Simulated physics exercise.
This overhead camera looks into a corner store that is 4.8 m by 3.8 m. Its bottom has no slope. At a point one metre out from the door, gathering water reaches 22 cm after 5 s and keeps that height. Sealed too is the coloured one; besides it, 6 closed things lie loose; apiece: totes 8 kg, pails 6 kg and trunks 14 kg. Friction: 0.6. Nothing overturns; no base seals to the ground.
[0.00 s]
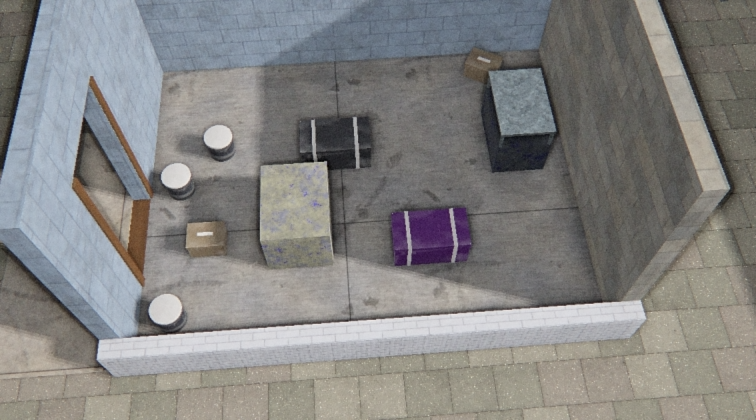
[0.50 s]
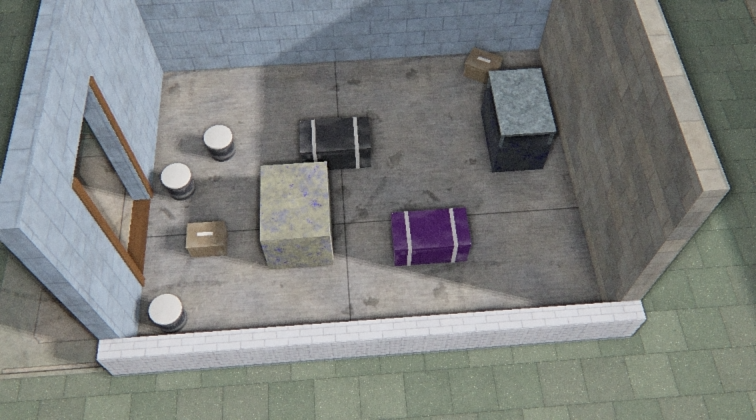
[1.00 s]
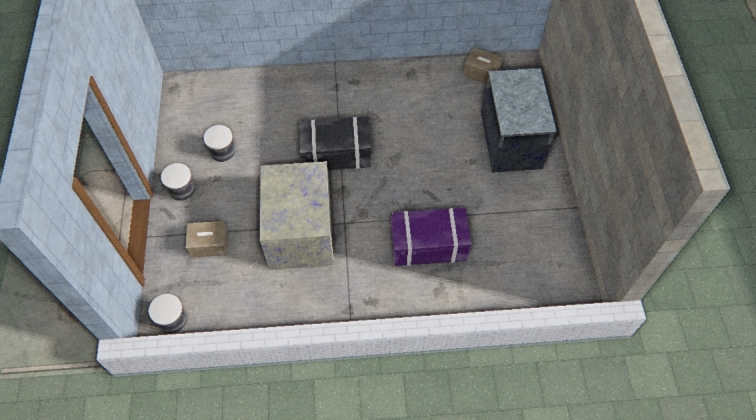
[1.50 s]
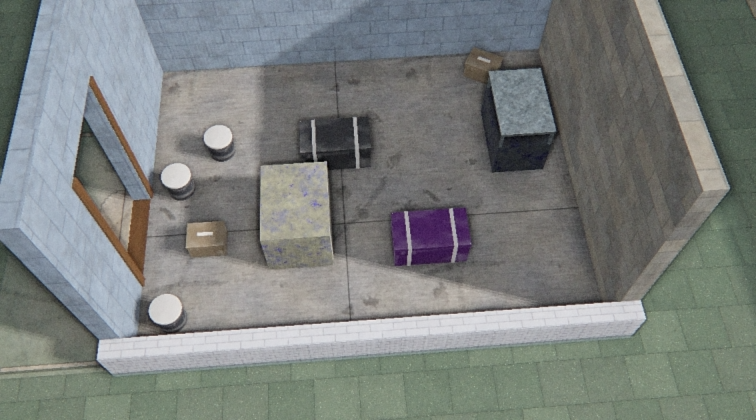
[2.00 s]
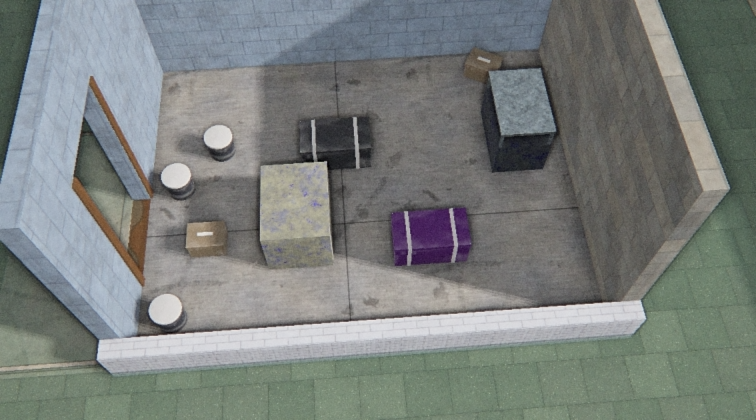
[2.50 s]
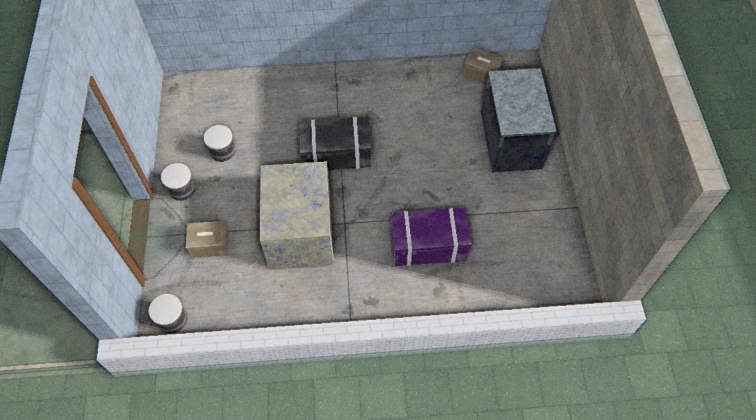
A walled store with a purple trunk, a dark trunk, tall blocks and white-topped pails stayed still while the paving outside turned green, and at the end a little water showed inside the doorway.
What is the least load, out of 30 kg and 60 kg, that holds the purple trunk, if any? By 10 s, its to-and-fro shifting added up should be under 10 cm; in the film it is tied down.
The heavier option is overkill.
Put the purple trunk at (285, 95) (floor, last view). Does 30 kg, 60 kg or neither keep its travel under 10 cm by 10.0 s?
The answer: Either weight will do.
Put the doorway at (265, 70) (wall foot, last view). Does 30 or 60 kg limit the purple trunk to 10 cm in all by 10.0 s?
Note: The lighter mass keeps it.
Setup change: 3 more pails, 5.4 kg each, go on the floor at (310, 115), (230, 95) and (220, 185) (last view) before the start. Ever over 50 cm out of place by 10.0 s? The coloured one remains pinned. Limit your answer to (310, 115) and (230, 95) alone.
Beyond, below.
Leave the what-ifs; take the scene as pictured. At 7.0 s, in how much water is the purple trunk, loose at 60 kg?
Depth: Approx. 3 cm.
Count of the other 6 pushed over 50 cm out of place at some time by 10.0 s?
By my count, 1.
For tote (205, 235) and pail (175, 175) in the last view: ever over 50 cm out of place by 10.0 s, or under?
Beyond, below.
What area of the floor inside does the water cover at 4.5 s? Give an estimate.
Near 4.0 m2 in all.
After 3.5 s the purple trunk would be 0 cm from its start with 30 kg and 0 cm from its start with 60 kg; 0 cm of water round it then.
After 4.5 s the purple trunk would be 0 cm from its start with 30 kg and 0 cm from its start with 60 kg; 0 cm of water round it then.
After 7.0 s the purple trunk would be 0 cm from its start with 30 kg and 0 cm from its start with 60 kg; 3 cm of water round it then.
After 10.0 s the purple trunk would be 0 cm from its start with 30 kg and 0 cm from its start with 60 kg; 4 cm of water round it then.
